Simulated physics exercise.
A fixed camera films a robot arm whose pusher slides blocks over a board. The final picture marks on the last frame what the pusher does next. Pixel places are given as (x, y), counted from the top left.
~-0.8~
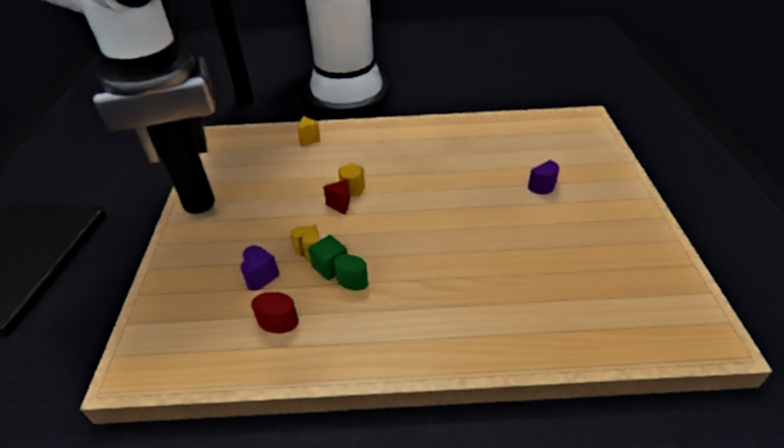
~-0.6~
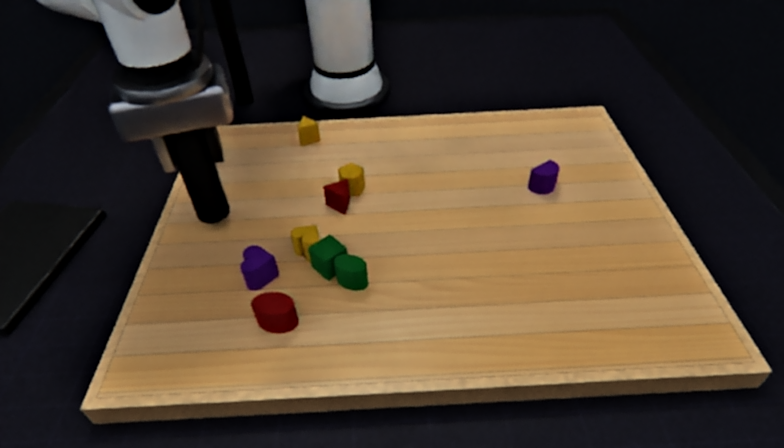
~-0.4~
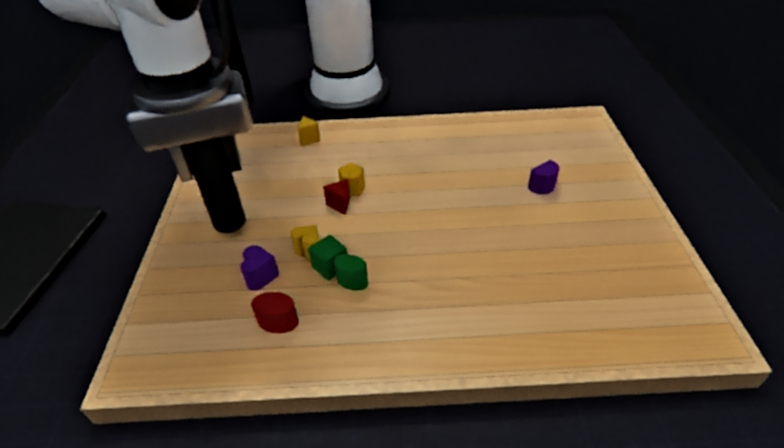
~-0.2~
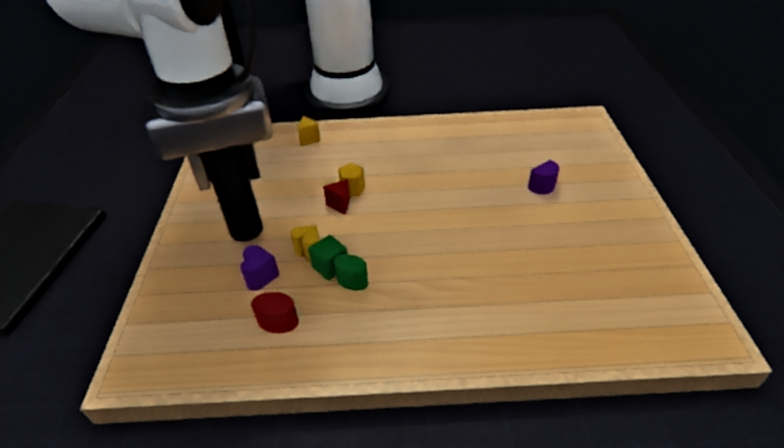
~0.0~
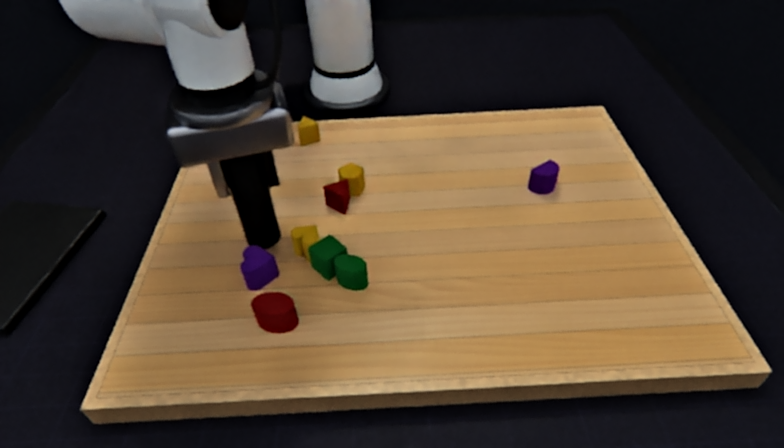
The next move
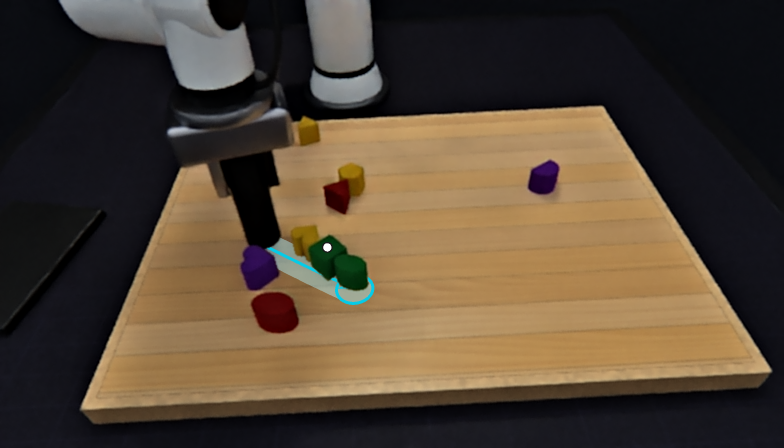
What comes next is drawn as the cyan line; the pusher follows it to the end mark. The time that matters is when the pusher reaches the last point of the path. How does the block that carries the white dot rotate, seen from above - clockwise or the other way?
It goes anticlockwise.
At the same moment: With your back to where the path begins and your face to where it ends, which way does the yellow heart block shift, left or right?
Measured against the direction from start to end, the yellow heart block shifts toward the left-hand side.
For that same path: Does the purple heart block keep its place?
I believe so.
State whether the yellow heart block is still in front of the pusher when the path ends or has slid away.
I'm fairly sure the yellow heart block slides away from the front of the pusher at some point.
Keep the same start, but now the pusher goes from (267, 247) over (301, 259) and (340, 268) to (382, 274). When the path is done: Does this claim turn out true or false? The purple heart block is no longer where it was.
Answer: False.
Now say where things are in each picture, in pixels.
In the first frame, tip of the pusher (199, 204), middles of tops, purple heart block (255, 258), yellow heart block (306, 233), green square (327, 247), green oval (350, 262).
In the second frame, pusher (214, 213), nothing pushed.
In the third frame, pusher (230, 222), nothing pushed.
In the fourth frame, pusher (247, 230), nothing pushed.
In the fifth frame, pusher (264, 238), purple heart block (255, 258), yellow heart block (306, 233), green square (327, 247), green oval (350, 262).
The line goes straight from (267, 247) to (355, 289); the dot is on the green square.
What follows on the original path. One third of the way, pusher (292, 251); yellow heart block (314, 230), turned 25° clockwise.
Two thirds of the way, pusher (322, 266); yellow heart block (320, 230); green square (354, 250), turned 40° anticlockwise; green oval (377, 269), turned 45° clockwise.
At the end, pusher (354, 280); purple heart block unmoved; yellow heart block (320, 230); green square (372, 249), turned 95° anticlockwise; green oval (384, 269), turned 80° clockwise.
